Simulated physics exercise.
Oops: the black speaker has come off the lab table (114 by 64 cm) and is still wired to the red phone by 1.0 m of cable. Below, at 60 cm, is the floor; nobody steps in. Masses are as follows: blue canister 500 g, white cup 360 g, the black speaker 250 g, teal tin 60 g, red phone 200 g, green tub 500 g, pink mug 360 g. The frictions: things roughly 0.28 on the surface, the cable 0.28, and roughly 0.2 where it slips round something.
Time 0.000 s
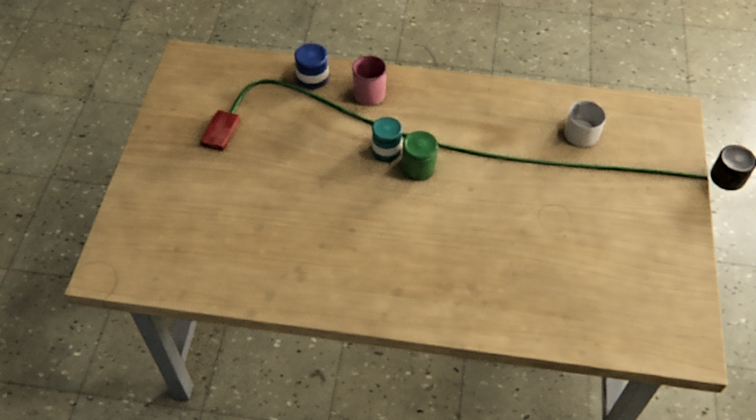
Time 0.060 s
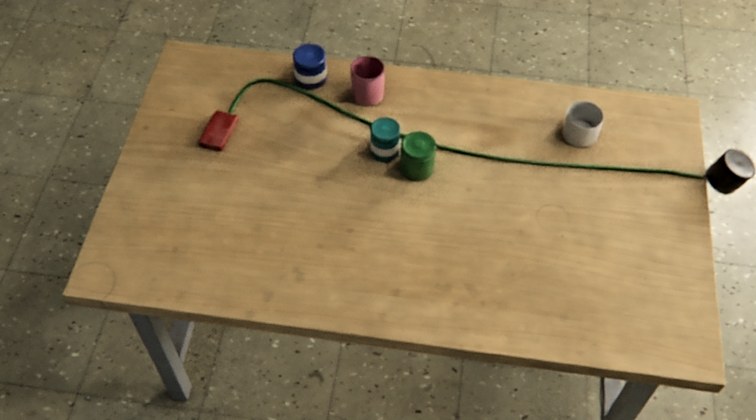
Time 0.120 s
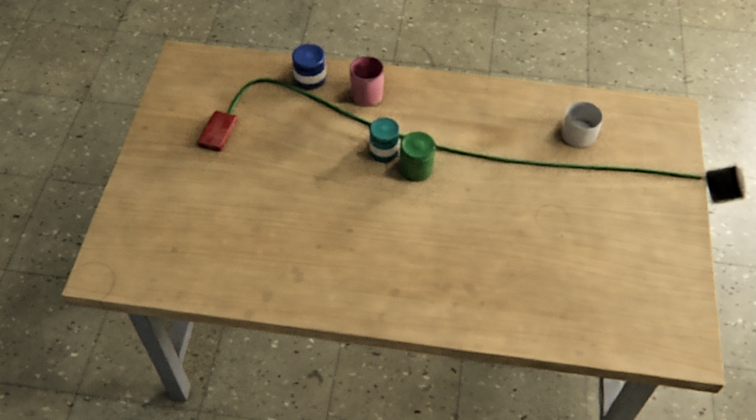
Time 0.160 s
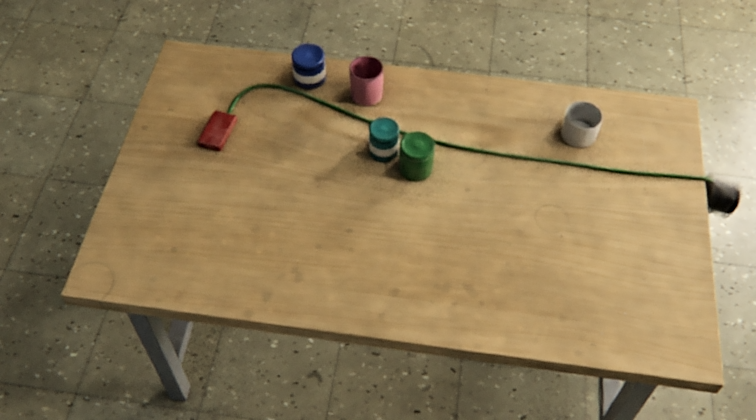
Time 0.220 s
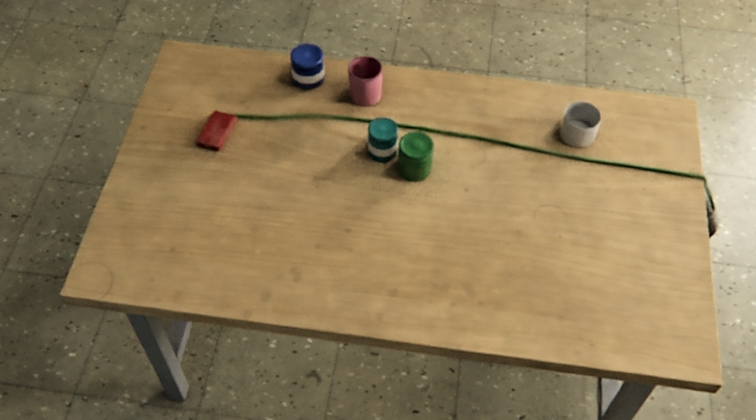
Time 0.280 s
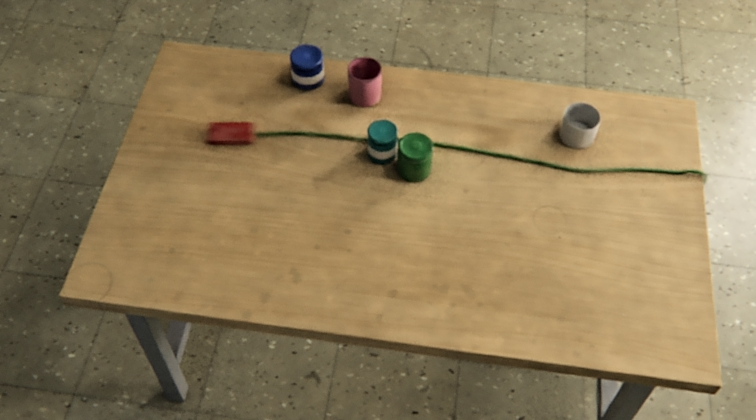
On a wooden table, a small black object tipped off the right edge and dropped out of sight, pulling the green cord straighter between the cans and cups and turning the red phone slightly.
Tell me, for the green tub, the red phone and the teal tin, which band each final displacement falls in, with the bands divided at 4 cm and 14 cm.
Outcome: Green tub: Small displacement; red phone: Large displacement; teal tin: Medium displacement.
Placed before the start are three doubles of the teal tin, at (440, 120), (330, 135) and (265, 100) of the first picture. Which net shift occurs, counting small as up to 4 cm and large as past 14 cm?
The first would move a long way, the second a fair bit, the third a long way.
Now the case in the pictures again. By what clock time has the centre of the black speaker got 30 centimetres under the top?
Estimate: About 0.44 s.
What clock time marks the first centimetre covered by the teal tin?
For the teal tin, 0.34 seconds.
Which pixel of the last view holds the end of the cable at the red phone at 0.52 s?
Around (364, 161).
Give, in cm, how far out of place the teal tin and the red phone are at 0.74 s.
Teal tin roughly 8 cm, red phone roughly 50 cm.
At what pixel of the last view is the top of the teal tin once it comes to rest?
You'll find it ending up somewhere near (388, 165).
At 0.5 s, the cable's tail end at (364, 161); red phone 29 cm off its start, teal tin 5 cm off its start, black speaker over the edge.
At 0.7 s, the cable's tail end at (470, 119); red phone 50 cm off its start, teal tin 9 cm off its start, black speaker over the edge.
At 1.0 s, the cable's tail end at (510, 127); red phone 63 cm off its start at (533, 129), teal tin 9 cm off its start at (388, 165), black speaker over the edge.
At 1.2 s, the cable's tail end at (511, 128); red phone 63 cm off its start, teal tin 9 cm off its start, black speaker over the edge.
At 2.4 s, the cable's tail end at (511, 128); red phone 63 cm off its start at (534, 129), teal tin 9 cm off its start at (388, 165), green tub 0 cm off its start at (416, 145), black speaker over the edge.
